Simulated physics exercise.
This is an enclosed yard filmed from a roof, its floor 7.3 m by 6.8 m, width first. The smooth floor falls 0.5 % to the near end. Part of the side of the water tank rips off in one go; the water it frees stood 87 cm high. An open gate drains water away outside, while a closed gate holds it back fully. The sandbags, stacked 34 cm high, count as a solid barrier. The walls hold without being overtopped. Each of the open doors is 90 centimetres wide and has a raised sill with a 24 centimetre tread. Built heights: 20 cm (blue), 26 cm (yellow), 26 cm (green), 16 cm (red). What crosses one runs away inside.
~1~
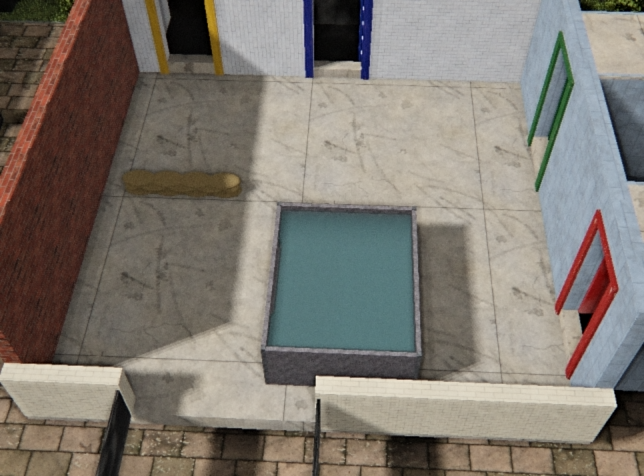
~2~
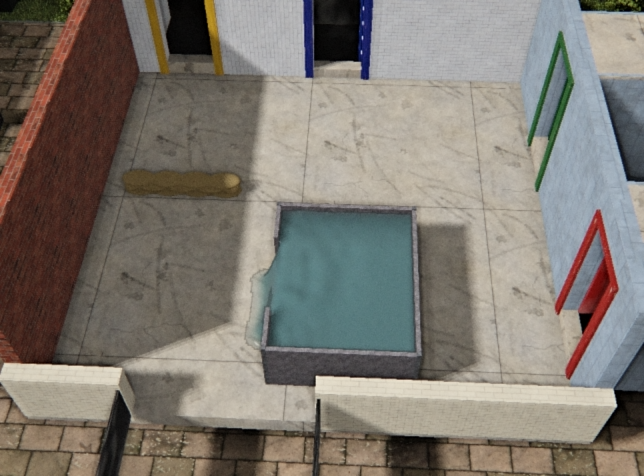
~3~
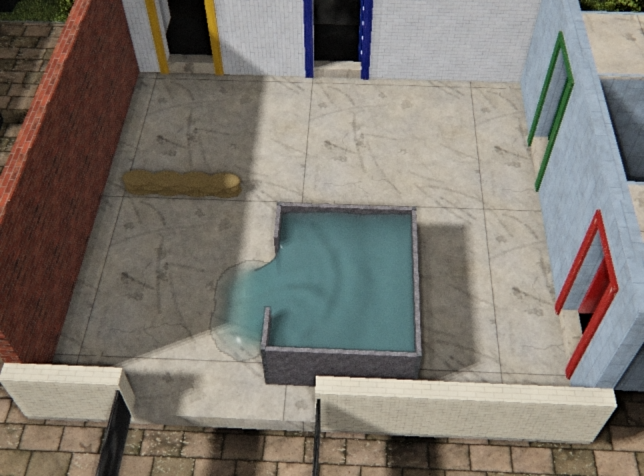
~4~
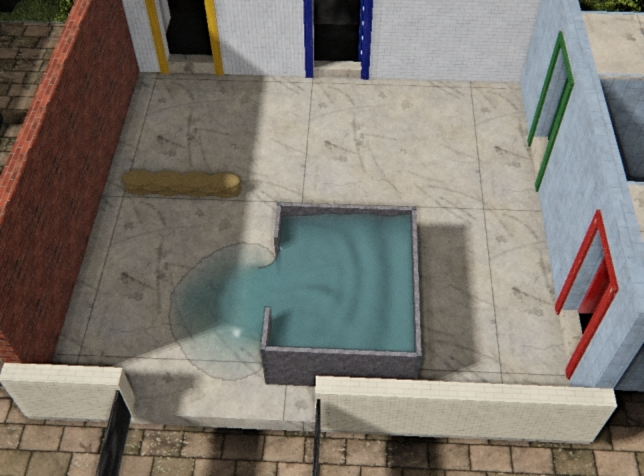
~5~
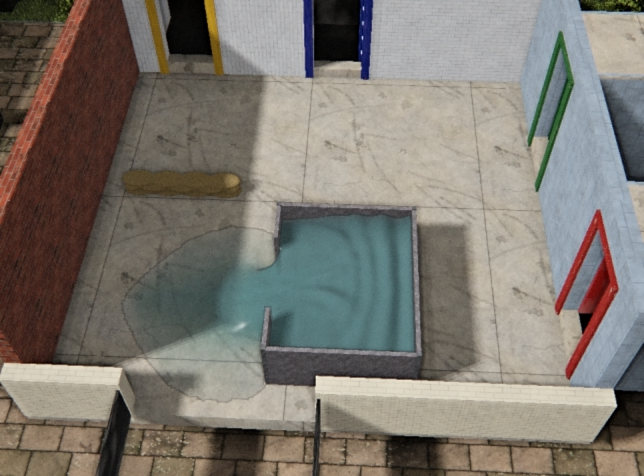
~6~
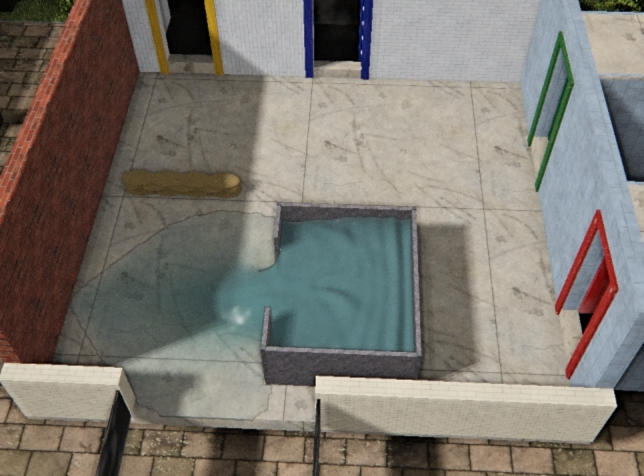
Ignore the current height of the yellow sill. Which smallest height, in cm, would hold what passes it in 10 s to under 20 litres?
It would have to be roughly 12 cm high.
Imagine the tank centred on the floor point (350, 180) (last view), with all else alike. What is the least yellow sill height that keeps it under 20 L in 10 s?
Minimum: Approx. 25 cm.
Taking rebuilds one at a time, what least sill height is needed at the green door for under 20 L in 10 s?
Green: 7.5 cm.
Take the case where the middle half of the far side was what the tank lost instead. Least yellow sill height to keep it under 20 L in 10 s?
It should stand roughly 14.5 cm high.
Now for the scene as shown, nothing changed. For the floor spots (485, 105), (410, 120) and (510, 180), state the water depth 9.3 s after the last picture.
About 9, 3 and 9 cm respectively.
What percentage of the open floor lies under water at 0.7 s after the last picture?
About 25 per cent.
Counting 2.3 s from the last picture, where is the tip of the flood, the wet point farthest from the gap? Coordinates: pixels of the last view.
Look about (139, 76) in the last picture.
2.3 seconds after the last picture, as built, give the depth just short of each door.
Blue door 0 cm, yellow door 17 cm, green door 0 cm, red door 0 cm.
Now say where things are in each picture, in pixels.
In the first picture, still water, 87 cm deep, in the water tank at (344, 277); the yellow door at (185, 30) is dry.
In the second picture, water pours out at (276, 295) and has run 0.3 m, to (251, 337); about 13 cm deep outside, 87 cm at the back.
In the third picture, water pours out at (276, 297) and has run 0.9 m, to (216, 321); about 15 cm deep outside, 87 cm at the back.
In the fourth picture, the front is at (176, 320), 1.5 m from the gap at (276, 298); 2.6 m2 of floor is wet, 84 cm left at the back.
In the fifth picture, the gap is at (276, 298), the front 2.2 m out at (129, 311); the back of the water tank holds 76 cm.
In the sixth picture, the front is at (78, 305), 3.0 m from the gap at (276, 297); 7.5 m2 of floor is wet, 73 cm left at the back; the yellow door at (185, 30), 5.7 m from the gap, is still 3.7 m from the nearest water.
Then, 0.7 s after the last picture water covers 25 % of the floor, deepest (60 cm) near (57, 394); it has not reached the yellow door.
Then, 2.3 s after the last picture water covers 35 % of the floor, deepest (36 cm) near (135, 197); 17 cm at the yellow door, 0 litres in over its 26 cm sill.
Then, 9.3 s after the last picture water covers 90 % of the floor, deepest (14 cm) near (61, 336); 6 cm at the yellow door, 0 litres in over its 26 cm sill.
At the yellow door as built, the water peaked near 18 cm, 2.5 s after the last picture.
Run again over the same 10 s with other heights there, 30 litres in over 11 cm, 14 litres over 13 cm. The limit of 20 litres is kept from about 12 cm up.
